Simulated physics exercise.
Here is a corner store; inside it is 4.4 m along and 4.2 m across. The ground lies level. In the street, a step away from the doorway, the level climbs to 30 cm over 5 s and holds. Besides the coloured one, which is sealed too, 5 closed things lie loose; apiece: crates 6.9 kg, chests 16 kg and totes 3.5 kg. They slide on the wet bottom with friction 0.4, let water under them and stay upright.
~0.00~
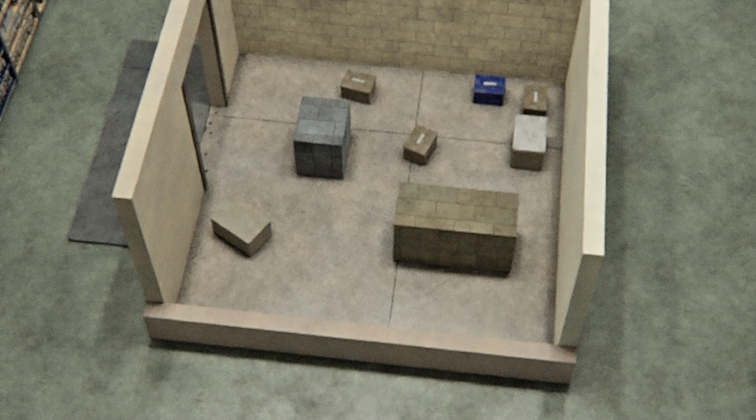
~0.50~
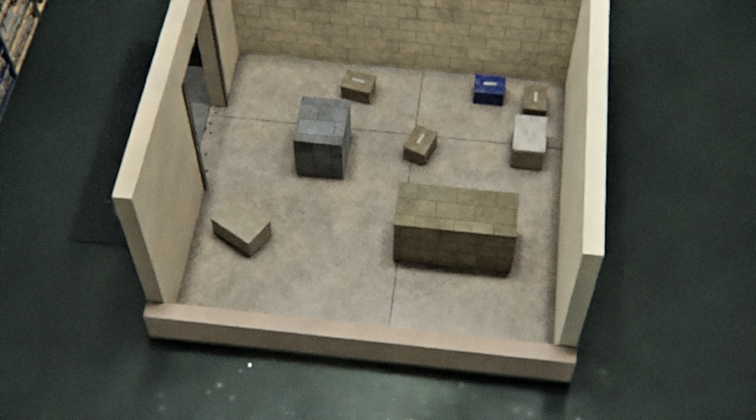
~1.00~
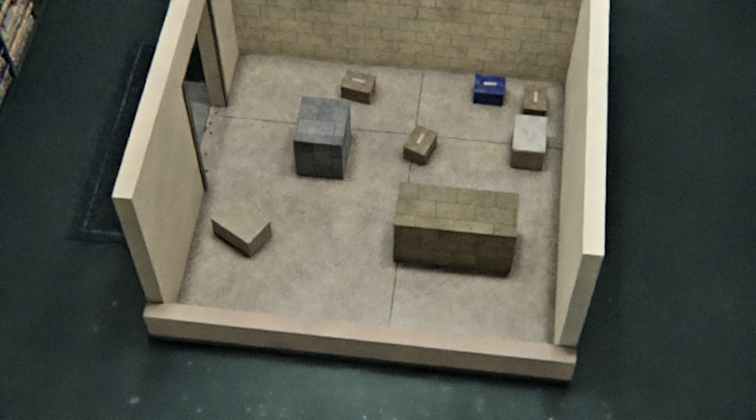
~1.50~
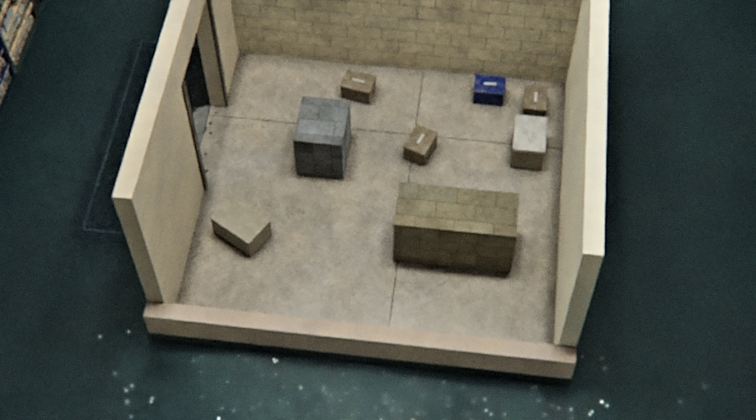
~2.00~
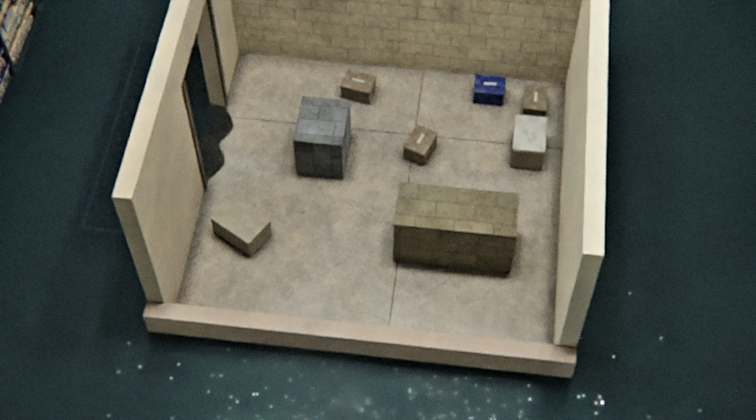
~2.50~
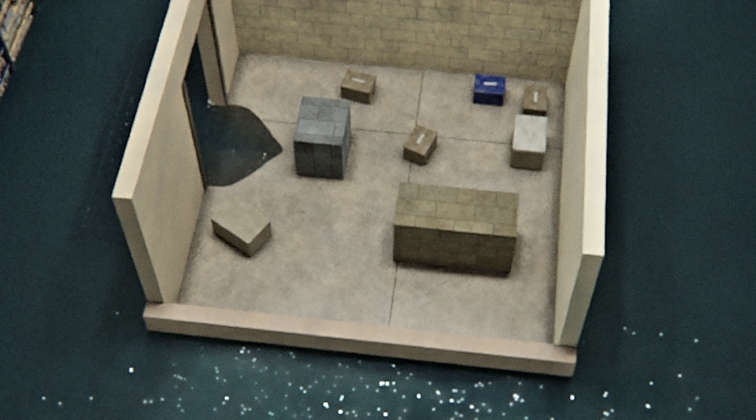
A walled room stands as dark water covers the ground outside, then enters through the left doorway.
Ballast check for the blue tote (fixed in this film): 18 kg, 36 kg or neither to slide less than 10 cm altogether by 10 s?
Verdict: Only the larger load is enough.
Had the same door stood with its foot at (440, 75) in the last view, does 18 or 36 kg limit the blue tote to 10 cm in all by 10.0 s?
In that case only the larger load is enough.
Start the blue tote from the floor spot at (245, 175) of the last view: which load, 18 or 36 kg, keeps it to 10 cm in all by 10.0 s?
Neither holds.
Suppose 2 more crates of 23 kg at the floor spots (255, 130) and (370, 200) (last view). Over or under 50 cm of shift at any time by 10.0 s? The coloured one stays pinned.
In that order: Over, under.
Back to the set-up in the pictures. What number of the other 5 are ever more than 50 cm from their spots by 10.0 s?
I count 3.
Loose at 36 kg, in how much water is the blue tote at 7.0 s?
About 7 cm.
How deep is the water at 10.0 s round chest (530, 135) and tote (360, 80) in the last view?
About 16 and 13 cm.
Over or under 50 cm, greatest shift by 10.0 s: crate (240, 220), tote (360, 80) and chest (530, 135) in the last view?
In turn: Less, more, over.
After 3.5 s the blue tote would be 0 cm from its start with 18 kg and 0 cm from its start with 36 kg; 0 cm of water round it then.
After 4.5 s the blue tote would be 0 cm from its start with 18 kg and 0 cm from its start with 36 kg; 0 cm of water round it then.
After 7.0 s the blue tote would be 9 cm from its start with 18 kg and 0 cm from its start with 36 kg; 7 cm of water round it then.
After 10.0 s the blue tote would be 67 cm from its start with 18 kg and 0 cm from its start with 36 kg; 10 cm of water round it then.
